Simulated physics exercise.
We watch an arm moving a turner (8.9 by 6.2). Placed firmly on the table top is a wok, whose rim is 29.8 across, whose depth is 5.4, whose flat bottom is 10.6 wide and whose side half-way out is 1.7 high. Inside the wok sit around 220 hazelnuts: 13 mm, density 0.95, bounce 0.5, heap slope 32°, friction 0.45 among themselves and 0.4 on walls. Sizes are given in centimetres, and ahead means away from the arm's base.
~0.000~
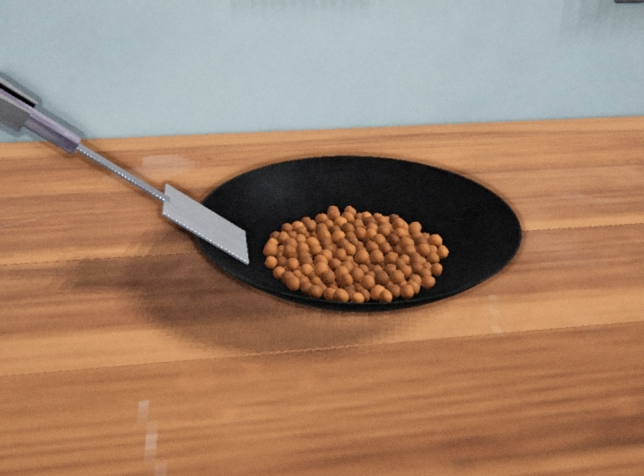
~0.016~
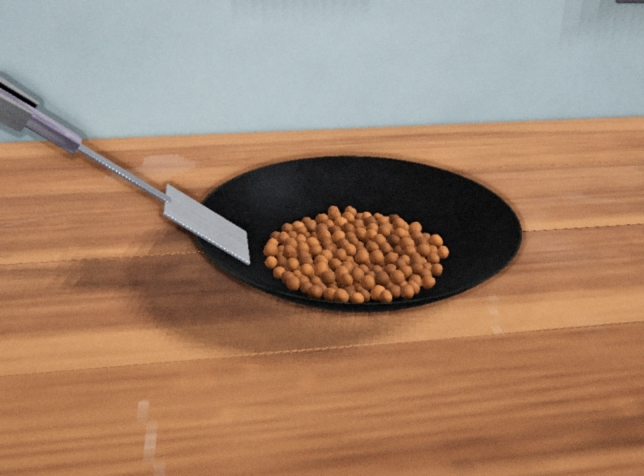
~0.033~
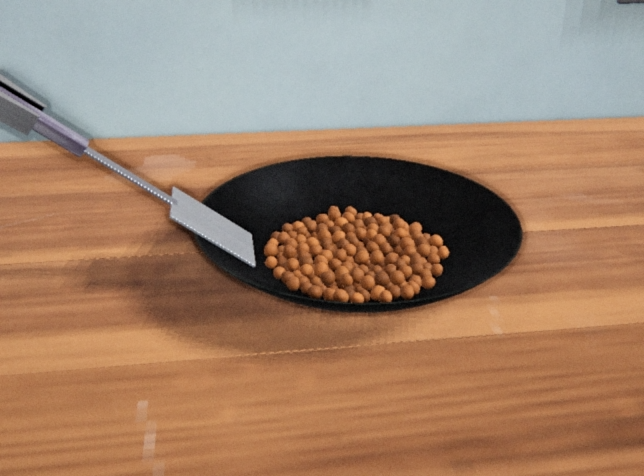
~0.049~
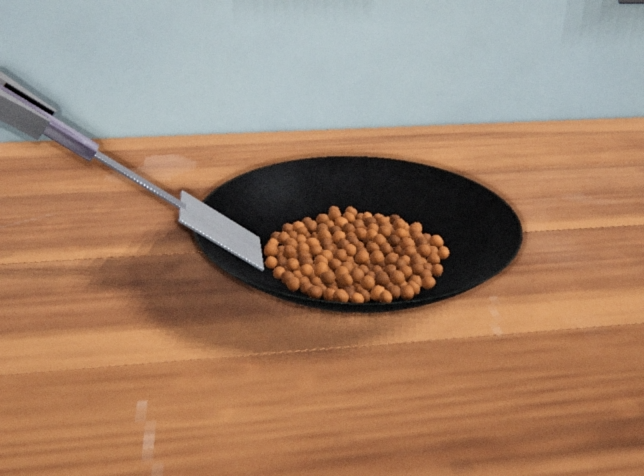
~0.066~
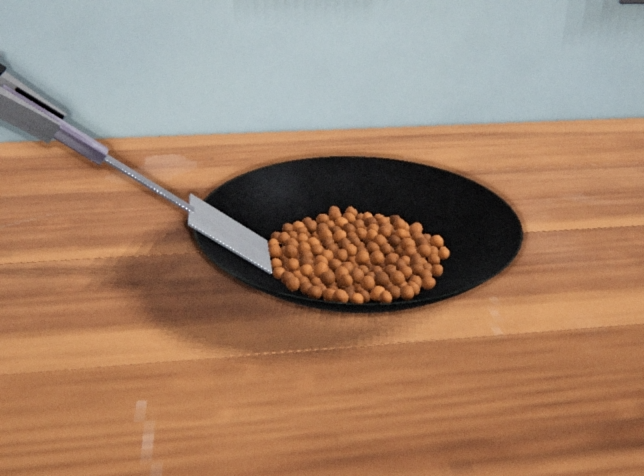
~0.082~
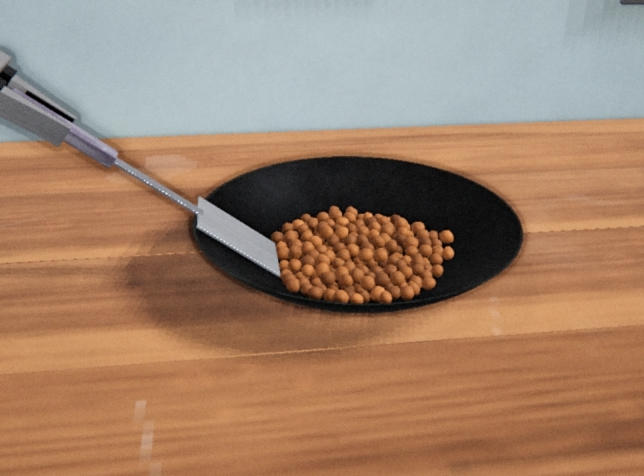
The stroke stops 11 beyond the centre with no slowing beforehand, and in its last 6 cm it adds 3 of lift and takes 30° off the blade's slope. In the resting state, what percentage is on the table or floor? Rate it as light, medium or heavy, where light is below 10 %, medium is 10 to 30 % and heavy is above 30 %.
Rating: Light.
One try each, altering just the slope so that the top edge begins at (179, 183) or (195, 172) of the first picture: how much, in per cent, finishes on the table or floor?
Roughly 5% and 5%.
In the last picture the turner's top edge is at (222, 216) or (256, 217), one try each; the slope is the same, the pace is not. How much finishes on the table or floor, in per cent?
Near 20 per cent in the first try and near 30 per cent in the second.
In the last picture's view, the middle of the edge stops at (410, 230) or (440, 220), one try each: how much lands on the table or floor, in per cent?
Close to 0 and close to 0 per cent, respectively.
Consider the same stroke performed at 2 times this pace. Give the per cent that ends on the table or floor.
That comes to some 25 per cent, roughly.
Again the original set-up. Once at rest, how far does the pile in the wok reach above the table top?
Some 5.5 cm above the table.
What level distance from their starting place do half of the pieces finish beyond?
3 cm.
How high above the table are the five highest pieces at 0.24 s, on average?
4 cm.
After 0.24 s, sloping 38°, highest piece 4 above the table; 216 in the wok.
After 0.39 s, sloping 30°, highest piece 5 above the table; 216 in the wok.
After 0.67 s, sloping 8°, highest piece 7 above the table; 206 in the wok, 10 on the table or floor.
After 1.72 s, sloping 8°, highest piece 5 above the table; 205 in the wok, 11 on the table or floor.
In the end, 205 in the wok, 11 on the table or floor. That is 5 % on the table or floor.
